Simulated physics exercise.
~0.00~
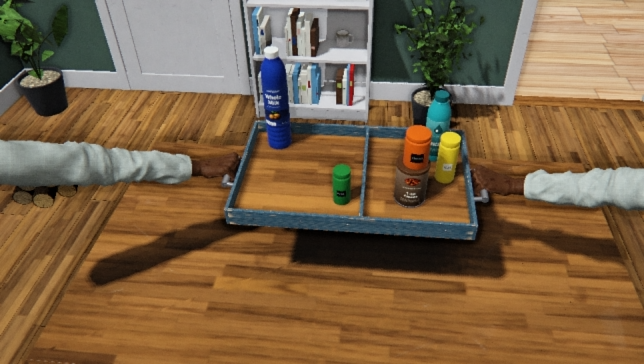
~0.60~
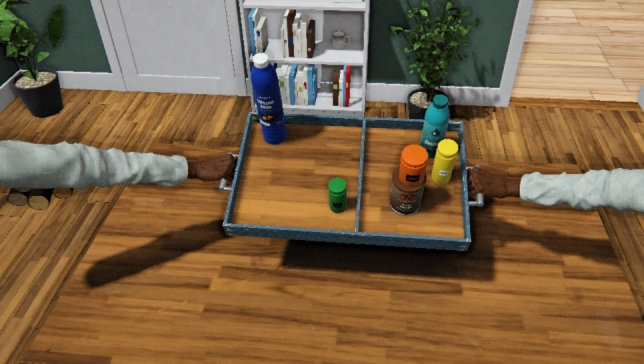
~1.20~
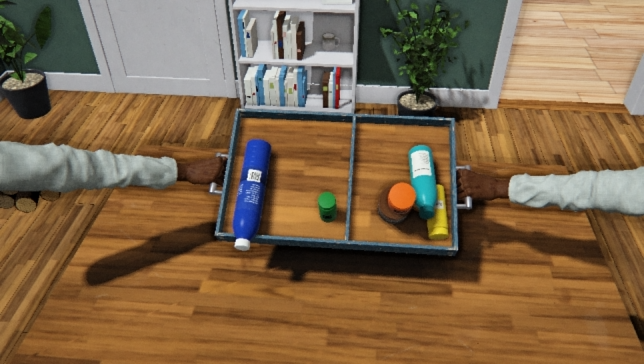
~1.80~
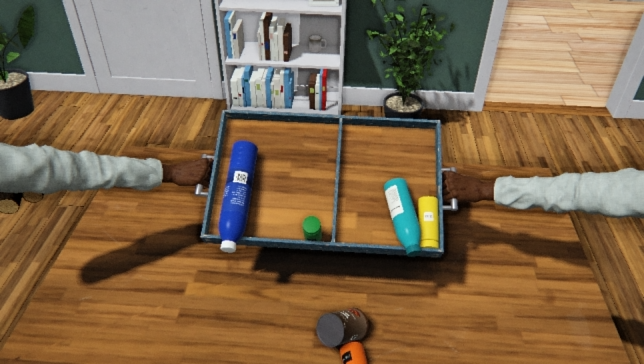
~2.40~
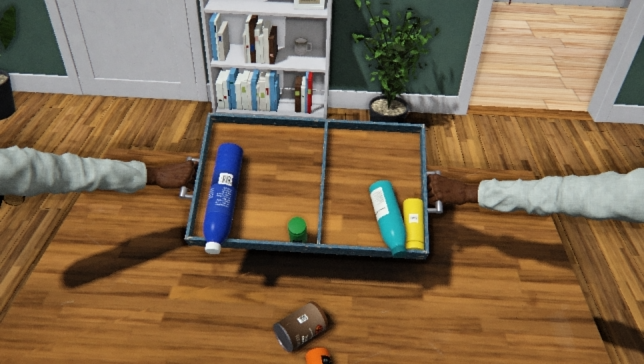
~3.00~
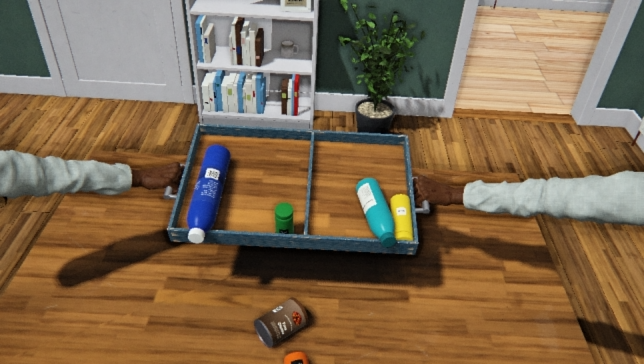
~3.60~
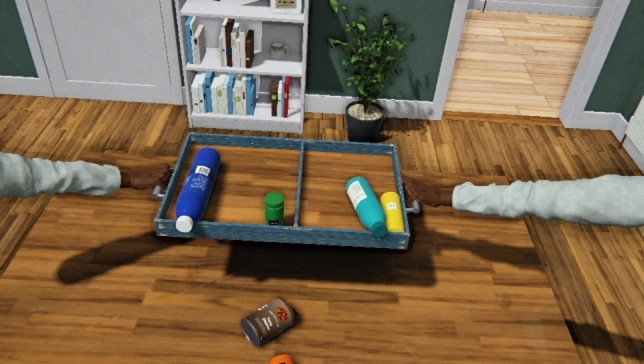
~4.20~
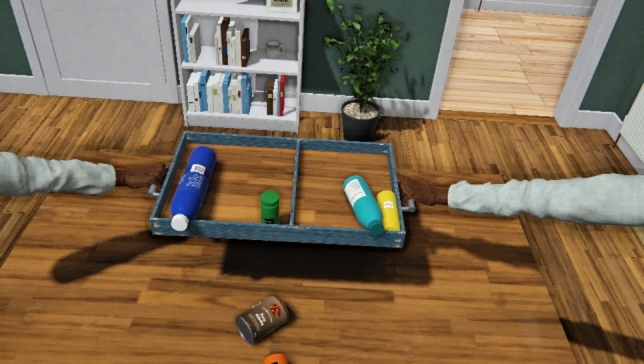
At the start, two hands hold a blue-rimmed tray level above a wooden floor, with a blue bottle, a green shaker, an orange jar, a brown tin, a turquoise bottle and a yellow shaker standing on it. The hands tip the near edge down, and the items begin to lean. The blue and turquoise bottles and the yellow shaker topple, while the orange jar and brown tin go over the near rim. The hands then level the tray again. It ends with the three toppled containers lying beside the upright green shaker, and the jar and tin lying below the tray.
